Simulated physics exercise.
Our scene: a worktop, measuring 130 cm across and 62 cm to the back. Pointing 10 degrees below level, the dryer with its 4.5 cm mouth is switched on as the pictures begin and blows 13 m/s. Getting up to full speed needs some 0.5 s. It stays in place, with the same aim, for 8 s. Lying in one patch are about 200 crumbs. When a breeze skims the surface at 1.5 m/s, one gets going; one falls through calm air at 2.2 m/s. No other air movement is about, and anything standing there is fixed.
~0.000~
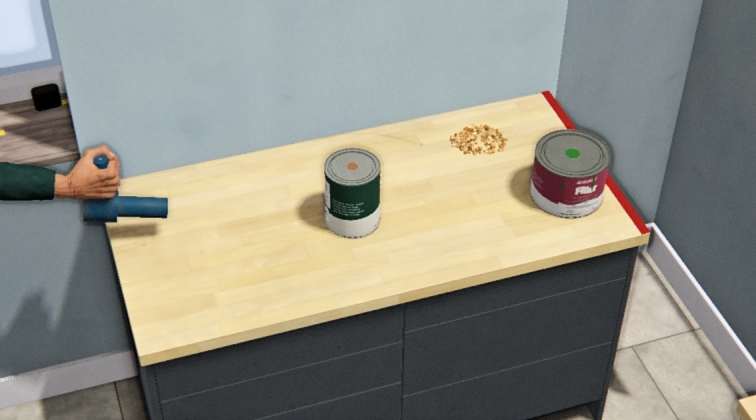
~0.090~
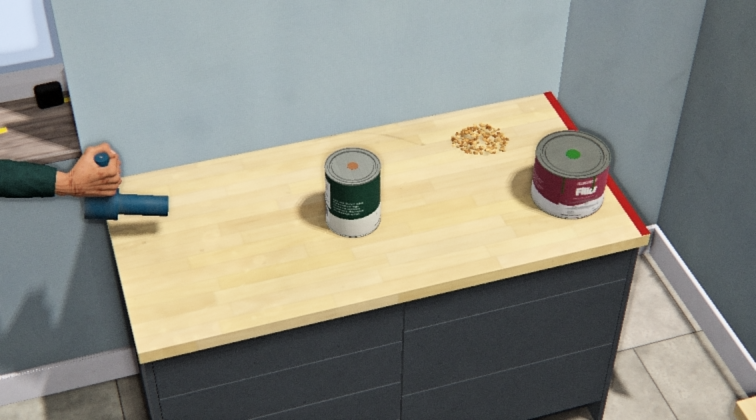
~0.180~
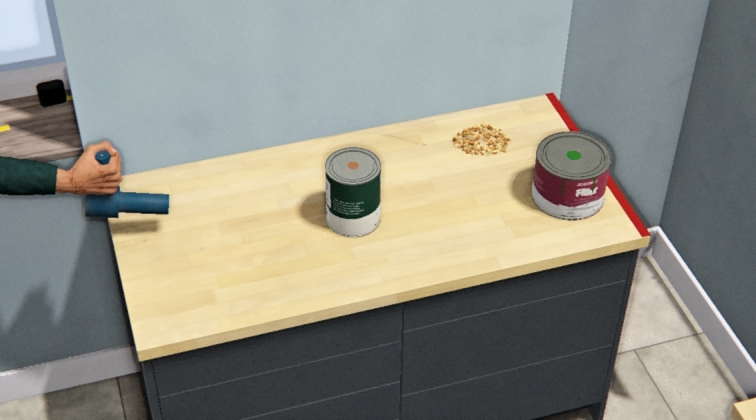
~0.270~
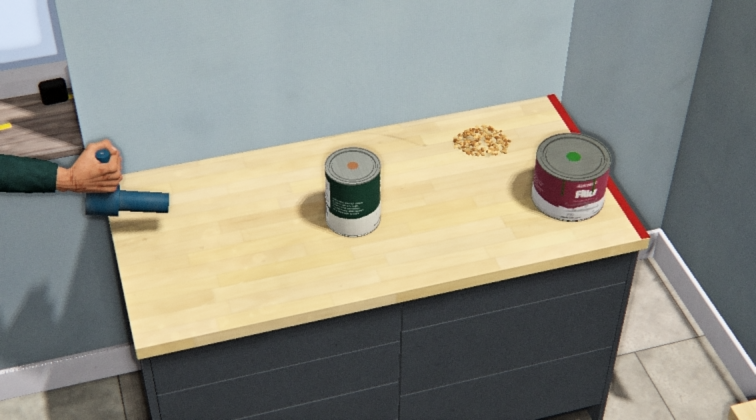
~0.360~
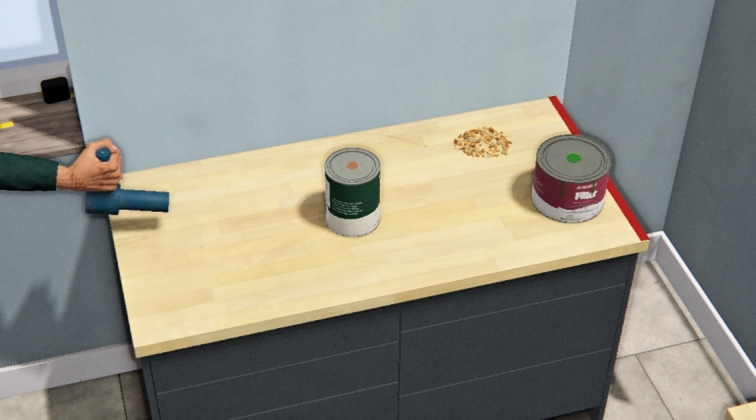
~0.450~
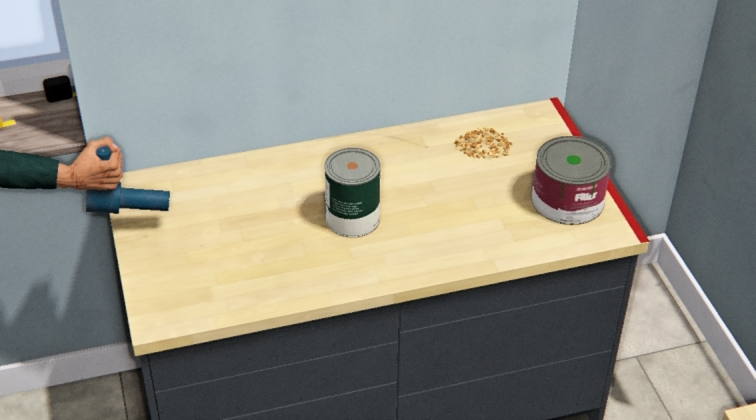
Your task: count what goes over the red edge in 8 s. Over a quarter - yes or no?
Over a quarter: Yes.
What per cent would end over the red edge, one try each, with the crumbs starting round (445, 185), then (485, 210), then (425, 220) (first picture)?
Try by try: About 2 per cent, 0 per cent and 0 per cent.
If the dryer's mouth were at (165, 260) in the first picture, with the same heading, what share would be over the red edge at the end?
You'd be looking at something like 0 in a hundred.
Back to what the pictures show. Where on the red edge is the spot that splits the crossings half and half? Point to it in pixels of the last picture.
I'd put my finger close to (568, 114).
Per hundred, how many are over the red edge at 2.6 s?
I'd say somewhere near 80 %.
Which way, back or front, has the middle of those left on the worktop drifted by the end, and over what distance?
It has shifted to the near edge, by around 5 cm.
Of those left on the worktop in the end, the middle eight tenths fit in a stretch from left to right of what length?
Around 20 cm.
After 1.6 s, 73 % are over the red edge; the middle of those still in play is near (530, 147); 61 % have settled or left.
After 2.6 s, 78 % are over the red edge; the middle of those still in play is near (518, 147); 80 % have settled or left.
After 4.4 s, 80 % are over the red edge; the middle of those still in play is near (518, 148); 83 % have settled or left.
After 8.0 s, at the end, 82 % are over the red edge; the middle of those still in play is near (519, 147).
